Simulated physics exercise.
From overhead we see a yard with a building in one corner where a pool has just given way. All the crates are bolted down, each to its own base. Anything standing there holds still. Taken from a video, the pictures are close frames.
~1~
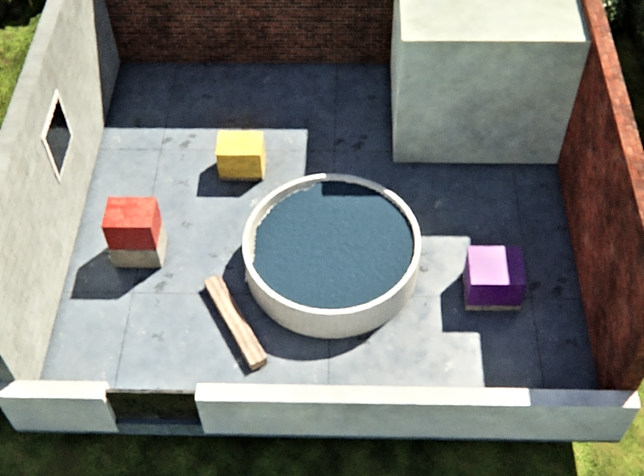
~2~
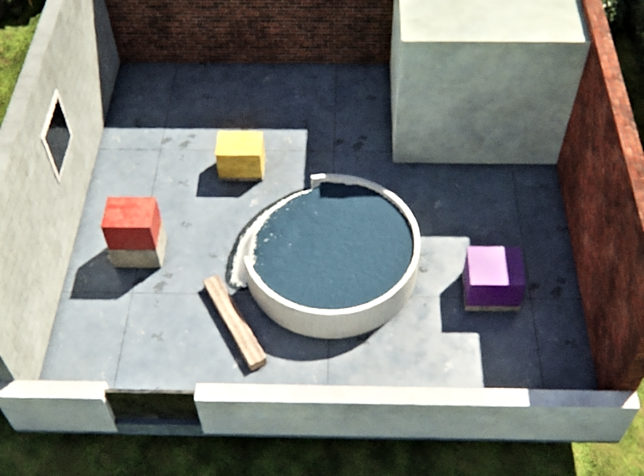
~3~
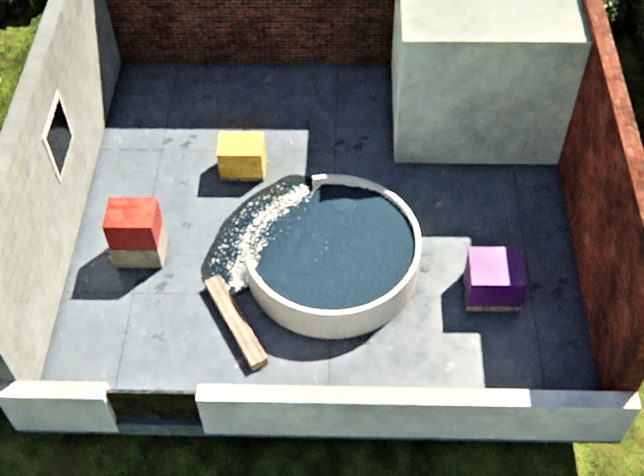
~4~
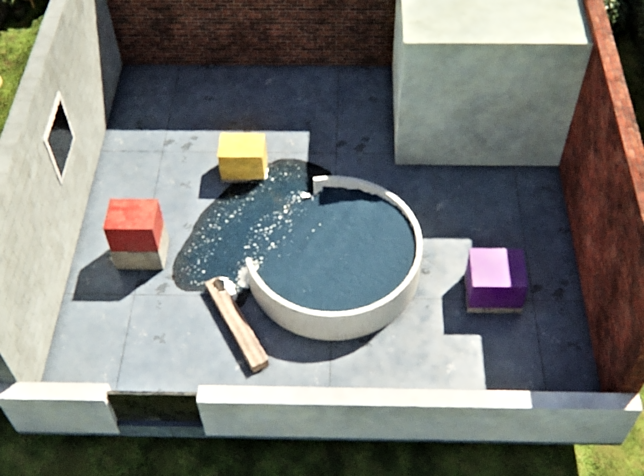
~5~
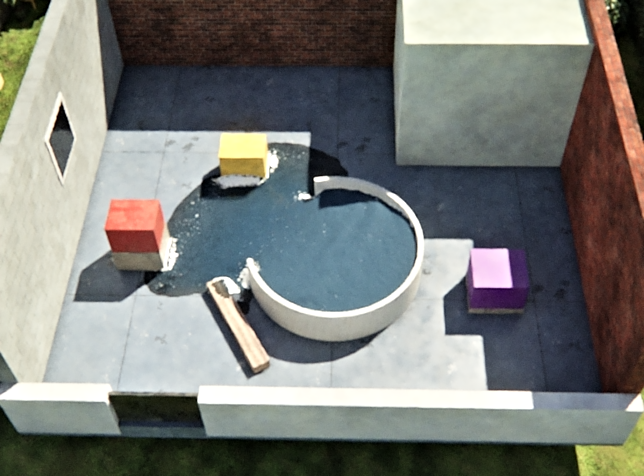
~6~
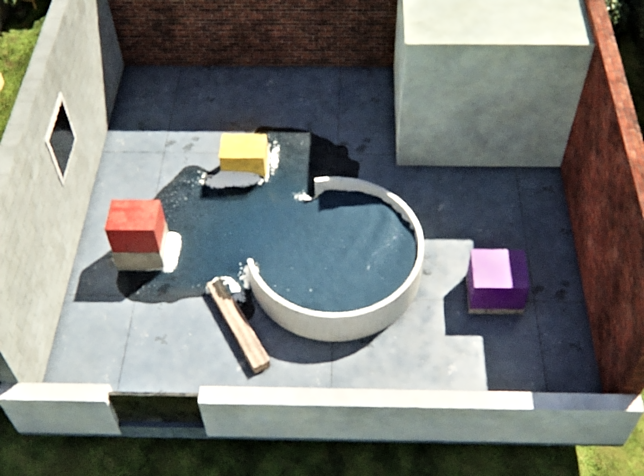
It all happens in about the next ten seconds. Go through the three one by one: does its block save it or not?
The yellow crate is not saved. The red crate is saved by its block. The purple crate is saved by its block.
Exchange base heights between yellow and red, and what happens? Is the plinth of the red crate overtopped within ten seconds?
Red crate: Flooded.
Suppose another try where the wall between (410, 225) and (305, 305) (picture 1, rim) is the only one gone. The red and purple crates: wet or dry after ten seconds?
Taking them in turn, the red one is left untouched, and the purple one is swamped.
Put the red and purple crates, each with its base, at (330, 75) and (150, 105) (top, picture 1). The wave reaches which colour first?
My guess is the crate marked yellow.
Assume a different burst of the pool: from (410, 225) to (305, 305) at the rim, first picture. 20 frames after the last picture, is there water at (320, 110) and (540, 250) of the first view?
Going in the order you asked, the first is never reached and the second is drenched.
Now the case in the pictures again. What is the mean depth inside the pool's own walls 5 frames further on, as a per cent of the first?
64 % or so.
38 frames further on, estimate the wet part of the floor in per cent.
Near 70 in a hundred.
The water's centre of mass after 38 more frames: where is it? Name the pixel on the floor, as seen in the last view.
The balance point is around (235, 205).
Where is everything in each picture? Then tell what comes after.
In the first picture, still water in the pool at (332, 243).
In the second picture, water pours out at (264, 226) and has run to (236, 284).
In the third picture, the front is at (228, 294), out from the gap at (265, 228).
In the fourth picture, the front is at (294, 163), out from the gap at (266, 230).
In the fifth picture, water pours out at (267, 231) and has run to (151, 279).
In the sixth picture, the front is at (264, 131), out from the gap at (267, 231).
A moment on, water covers 30 % of the floor; the yellow crate water round its plinth, the red crate water round its plinth, the purple crate not reached.
Next, water covers 40 % of the floor; the yellow crate water round its plinth, the red crate water round its plinth, the purple crate not reached.
Then, water covers 50 % of the floor; the yellow crate water round its plinth, the red crate water round its plinth, the purple crate not reached.
Later, water covers 70 % of the floor; the yellow crate water round its plinth, the red crate water round its plinth, the purple crate not reached.
In the end, water covers 95 % of the floor; the yellow crate was topped, the red crate stayed above the water, the purple crate stayed above the water.
